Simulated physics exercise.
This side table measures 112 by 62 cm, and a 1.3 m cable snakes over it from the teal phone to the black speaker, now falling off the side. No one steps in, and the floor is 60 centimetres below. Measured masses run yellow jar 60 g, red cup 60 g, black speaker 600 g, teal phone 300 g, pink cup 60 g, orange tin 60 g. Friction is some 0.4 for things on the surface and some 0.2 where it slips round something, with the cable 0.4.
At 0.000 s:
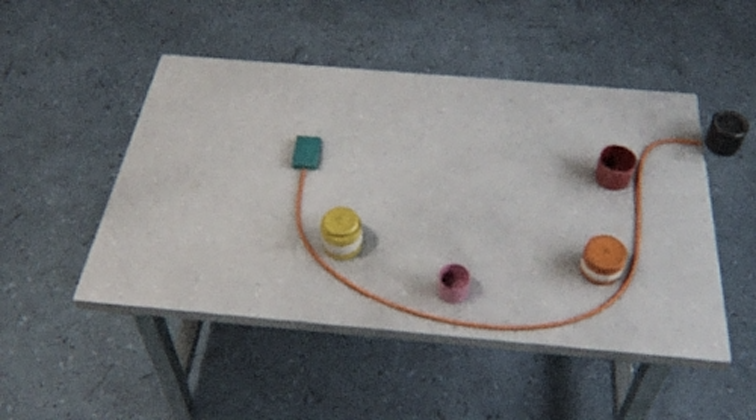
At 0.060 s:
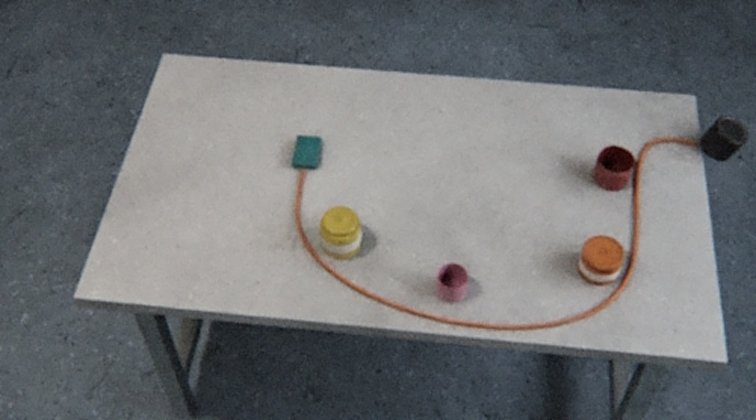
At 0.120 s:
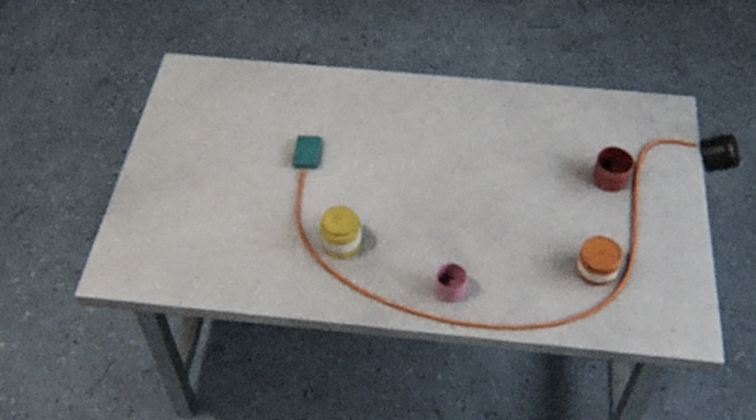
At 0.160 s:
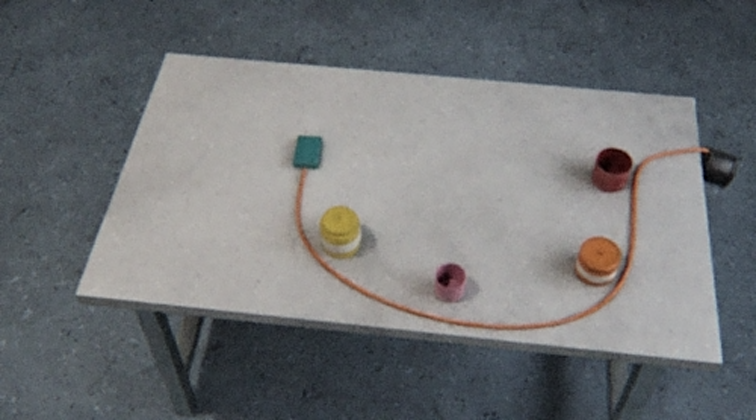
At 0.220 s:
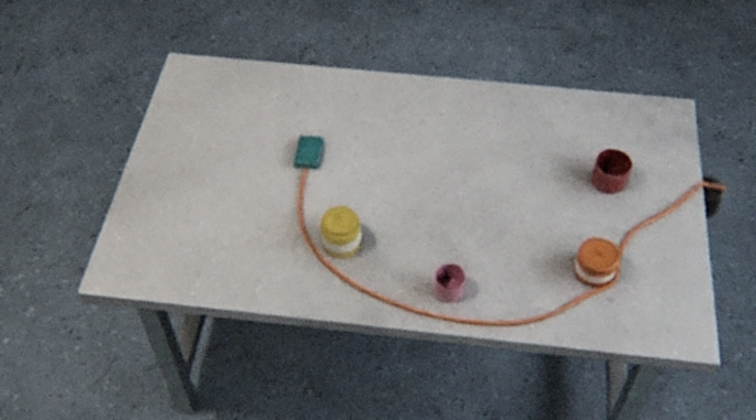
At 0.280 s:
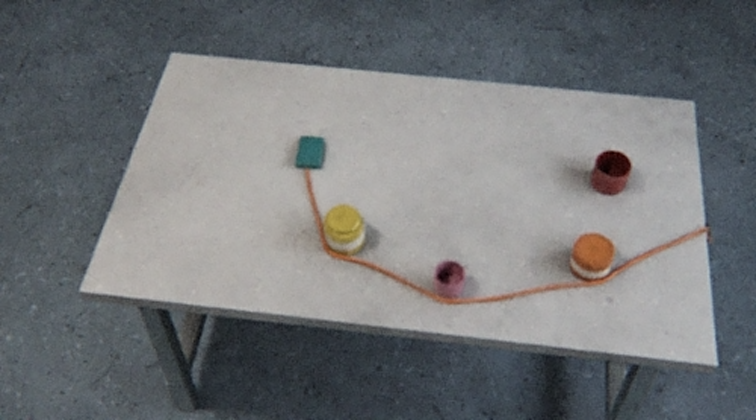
We see a cable linking a small teal block to a dark cylindrical object at a table's right edge; the object tips over the side and drops from view, drawing the cable straighter against the yellow, pink and orange containers.
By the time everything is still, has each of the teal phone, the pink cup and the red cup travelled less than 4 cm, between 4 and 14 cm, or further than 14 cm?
The teal phone has travelled between 4 and 14 cm; the pink cup has travelled further than 14 cm; the red cup has travelled less than 4 cm.
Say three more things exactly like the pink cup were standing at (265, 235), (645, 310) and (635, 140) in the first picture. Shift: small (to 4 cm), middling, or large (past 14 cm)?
Shift 1: Minor. Shift 2: Minor. Shift 3: Minor.
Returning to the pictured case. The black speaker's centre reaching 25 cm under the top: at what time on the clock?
About: 0.28 s.
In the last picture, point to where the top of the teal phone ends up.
The top ends up close to (334, 164) in the last picture.
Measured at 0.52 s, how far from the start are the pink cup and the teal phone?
I'd say the pink cup is some 40 cm out, the teal phone some 6 cm.
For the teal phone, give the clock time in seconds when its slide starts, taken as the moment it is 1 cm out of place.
Estimate for the teal phone: Near 0.40 seconds.
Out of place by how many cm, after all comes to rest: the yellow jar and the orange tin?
The yellow jar ends up 50 cm from where it began, and the orange tin 30 cm.
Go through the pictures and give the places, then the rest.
In the first picture, teal phone (307, 150); pink cup (454, 276); red cup (618, 158); cable runs through (649, 149) (637, 253) (542, 326) (394, 305) (299, 223).
In the second picture, black speaker (729, 128); cable runs through (646, 149) (539, 326) (298, 223).
In the third picture, black speaker (720, 153); cable runs through (645, 150) (538, 326) (299, 222).
In the fourth picture, black speaker (715, 168); cable runs through (656, 156) (536, 326) (299, 222).
In the fifth picture, black speaker (704, 197); cable runs through (538, 319) (301, 222).
In the sixth picture, teal phone (310, 150); pink cup (450, 272); red cup (614, 164); cable runs through (678, 242) (557, 287) (418, 289) (318, 221).
By 0.5 s, the cable's tail end at (351, 174); pink cup 38 cm off its start, teal phone 6 cm off its start, yellow jar 33 cm off its start.
By 0.7 s, the cable's tail end at (353, 174); pink cup 69 cm off its start, teal phone 6 cm off its start, yellow jar 52 cm off its start.
By 1.0 s, the cable's tail end at (353, 174); pink cup over the edge, teal phone 6 cm off its start at (334, 164), yellow jar 54 cm off its start at (542, 73).
By 1.2 s, the cable's tail end at (353, 174); pink cup over the edge, teal phone 6 cm off its start, yellow jar 54 cm off its start.
By 2.4 s, the cable's tail end at (353, 174); pink cup over the edge, teal phone 6 cm off its start at (334, 164), red cup 0 cm off its start at (614, 164), yellow jar 54 cm off its start at (542, 73).
